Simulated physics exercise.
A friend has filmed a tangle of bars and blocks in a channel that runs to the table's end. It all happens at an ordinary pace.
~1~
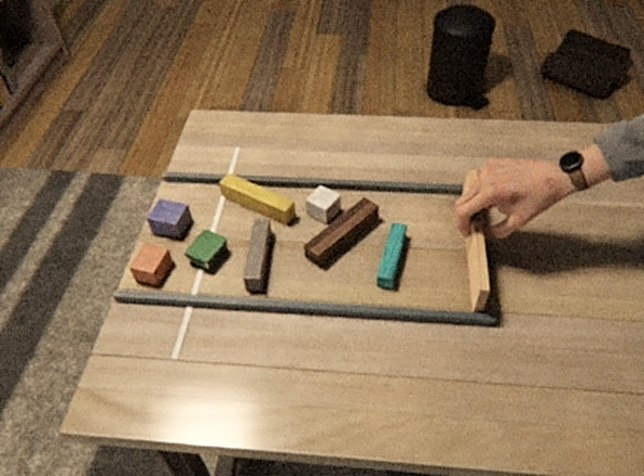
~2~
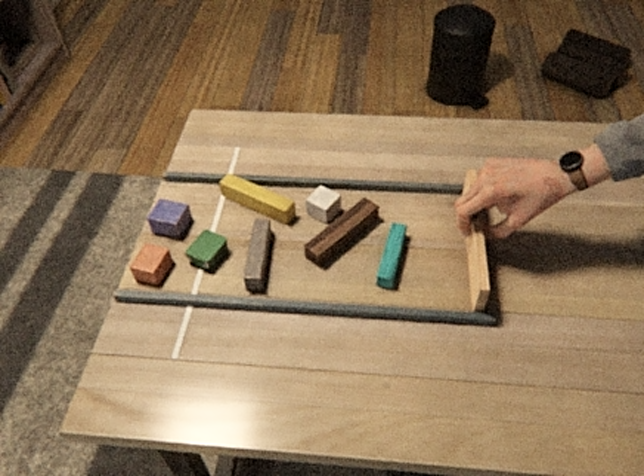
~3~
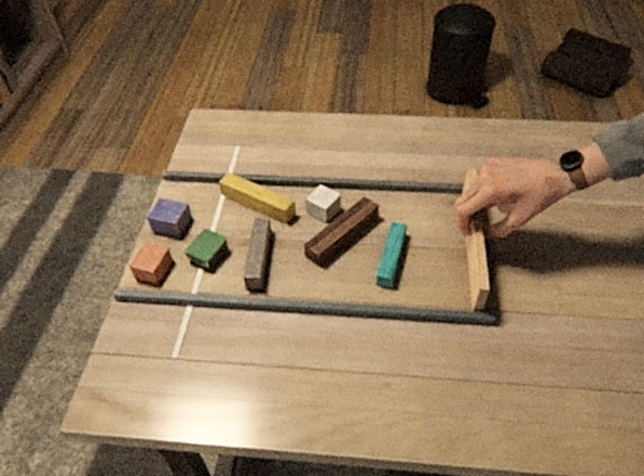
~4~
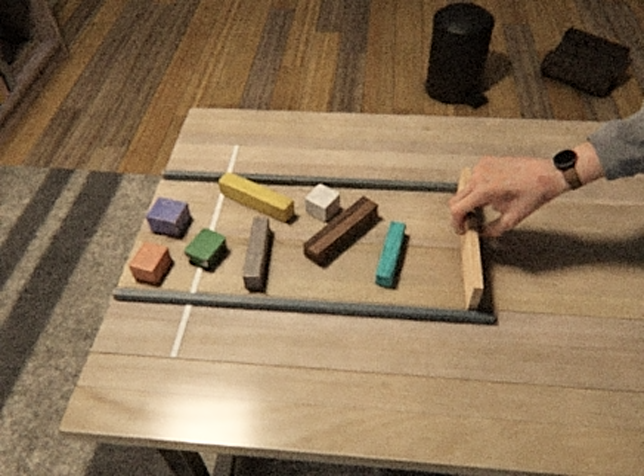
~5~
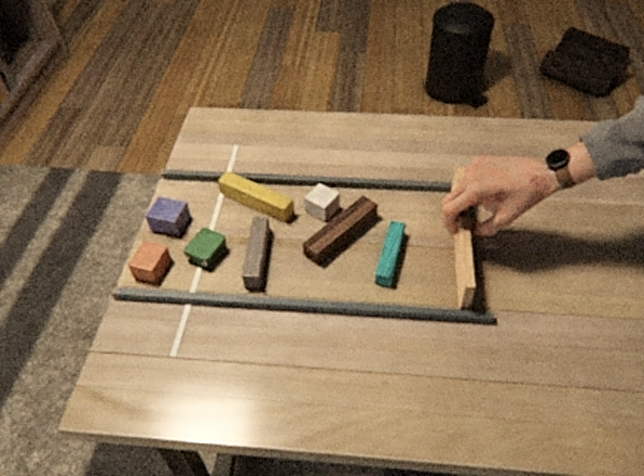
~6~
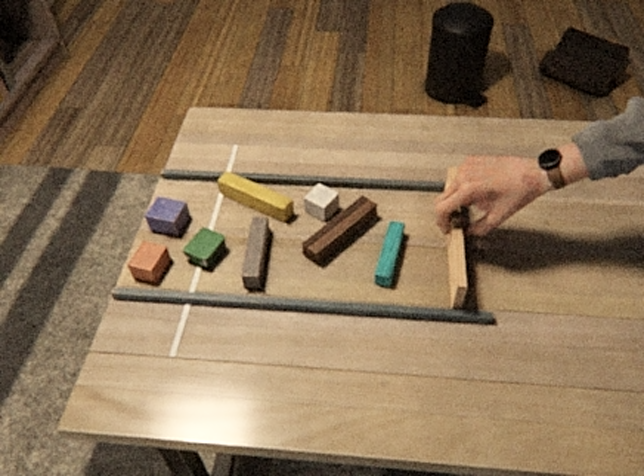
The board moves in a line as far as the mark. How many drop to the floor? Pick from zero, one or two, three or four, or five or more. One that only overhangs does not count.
Here the number that fall off is one or two.
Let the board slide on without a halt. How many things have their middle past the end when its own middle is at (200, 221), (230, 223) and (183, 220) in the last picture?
The counts: 2, 0 and 4.
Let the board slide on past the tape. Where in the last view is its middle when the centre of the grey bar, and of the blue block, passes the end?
Its middle is around (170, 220) and around (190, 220).
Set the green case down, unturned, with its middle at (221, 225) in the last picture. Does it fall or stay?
From there it remains up.
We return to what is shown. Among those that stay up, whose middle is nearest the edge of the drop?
The yellow bar ends nearest.
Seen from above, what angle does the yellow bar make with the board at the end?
Near 70 degrees.
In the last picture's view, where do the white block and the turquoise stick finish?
The white block at (188, 184), the turquoise stick at (197, 243).
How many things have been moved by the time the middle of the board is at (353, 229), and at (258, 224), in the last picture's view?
By then 3, and 7.
A little later, none off yet; orange block at rest near (150, 262); blue block at rest near (168, 216); green case at rest near (206, 249).
Next, none off yet; orange block shifted a little near (137, 263); blue block at rest near (168, 216); green case shifted about its own width near (163, 268).
When it is over, the number that fall off is one or two; down, orange block.
